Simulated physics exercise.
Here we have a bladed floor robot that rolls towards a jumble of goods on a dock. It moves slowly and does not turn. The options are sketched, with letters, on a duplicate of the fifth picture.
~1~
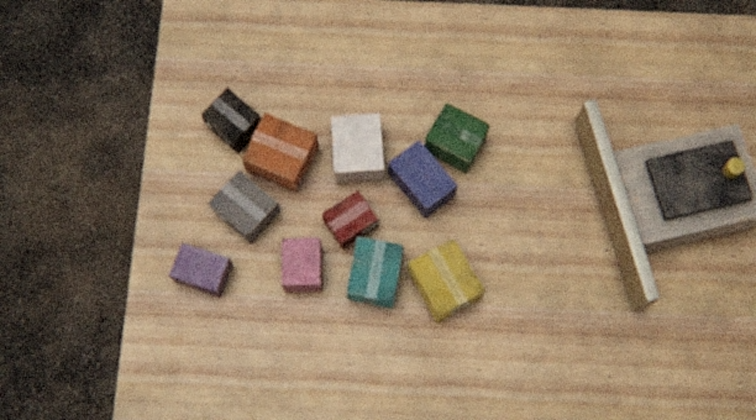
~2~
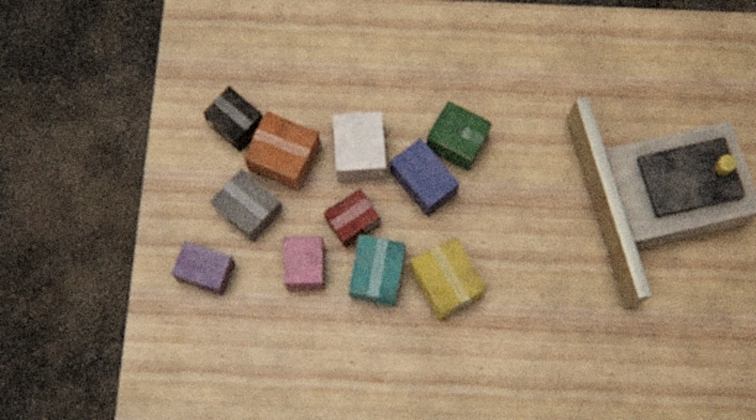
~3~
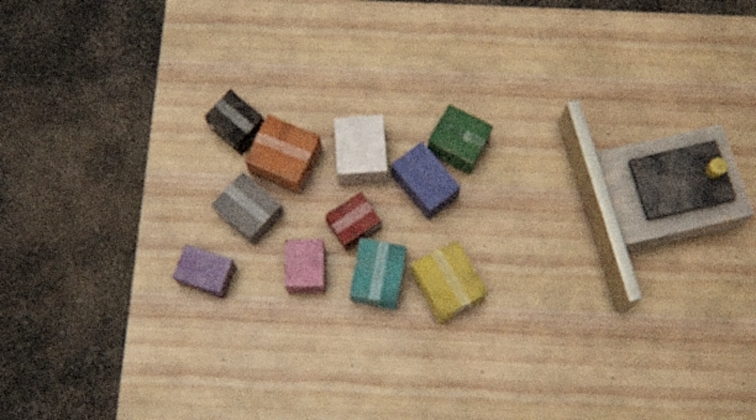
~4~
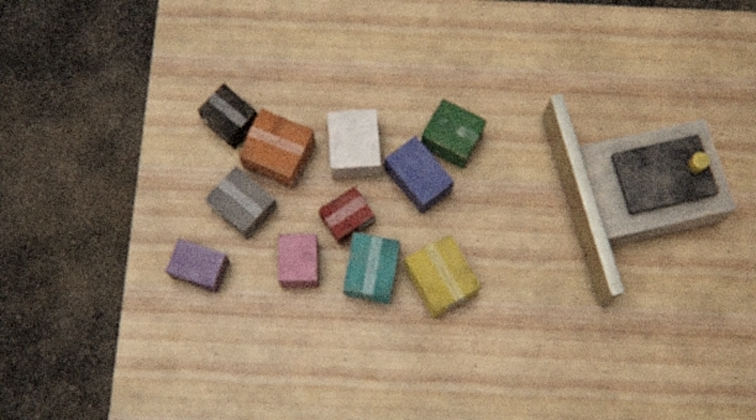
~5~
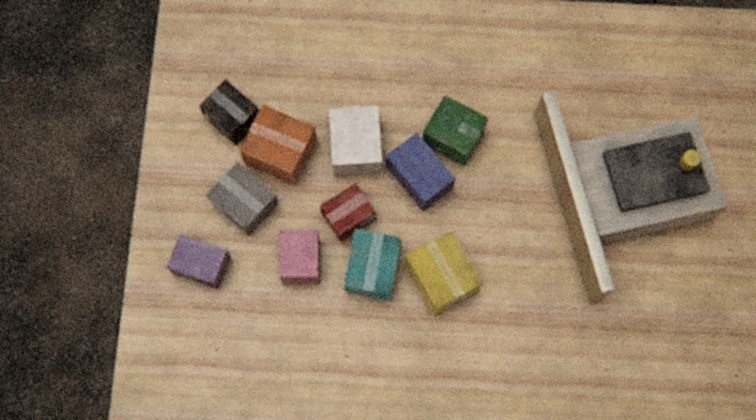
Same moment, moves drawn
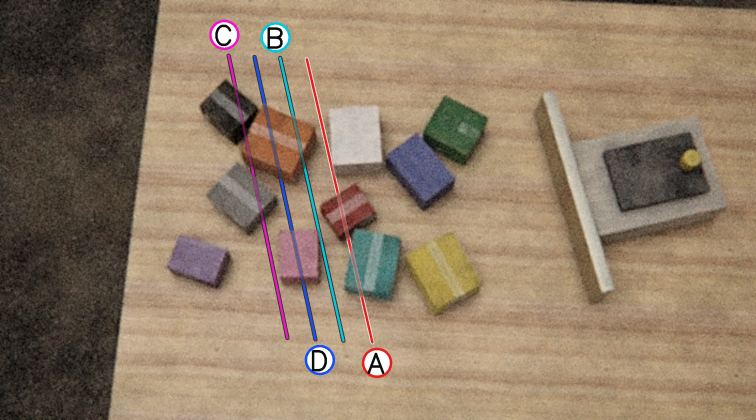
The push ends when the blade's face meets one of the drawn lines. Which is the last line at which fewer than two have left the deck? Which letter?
As far as mark D.
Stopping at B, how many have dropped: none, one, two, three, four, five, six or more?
By then, none.
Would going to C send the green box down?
No.
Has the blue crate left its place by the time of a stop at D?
By then, yes.
On the marked copy, A at (338, 195); B at (310, 194); C at (257, 191); D at (283, 192).
With D. Early on, robot (544, 167); green box (411, 135); blue crate (409, 177).
Further on, robot (438, 162); black box (197, 106); orange box (211, 161).
At the end, robot (358, 158); purple crate (132, 283); orange box (147, 178); none fallen.
As for the rest, A is within the limit but short; B is within the limit but short; C drops three.
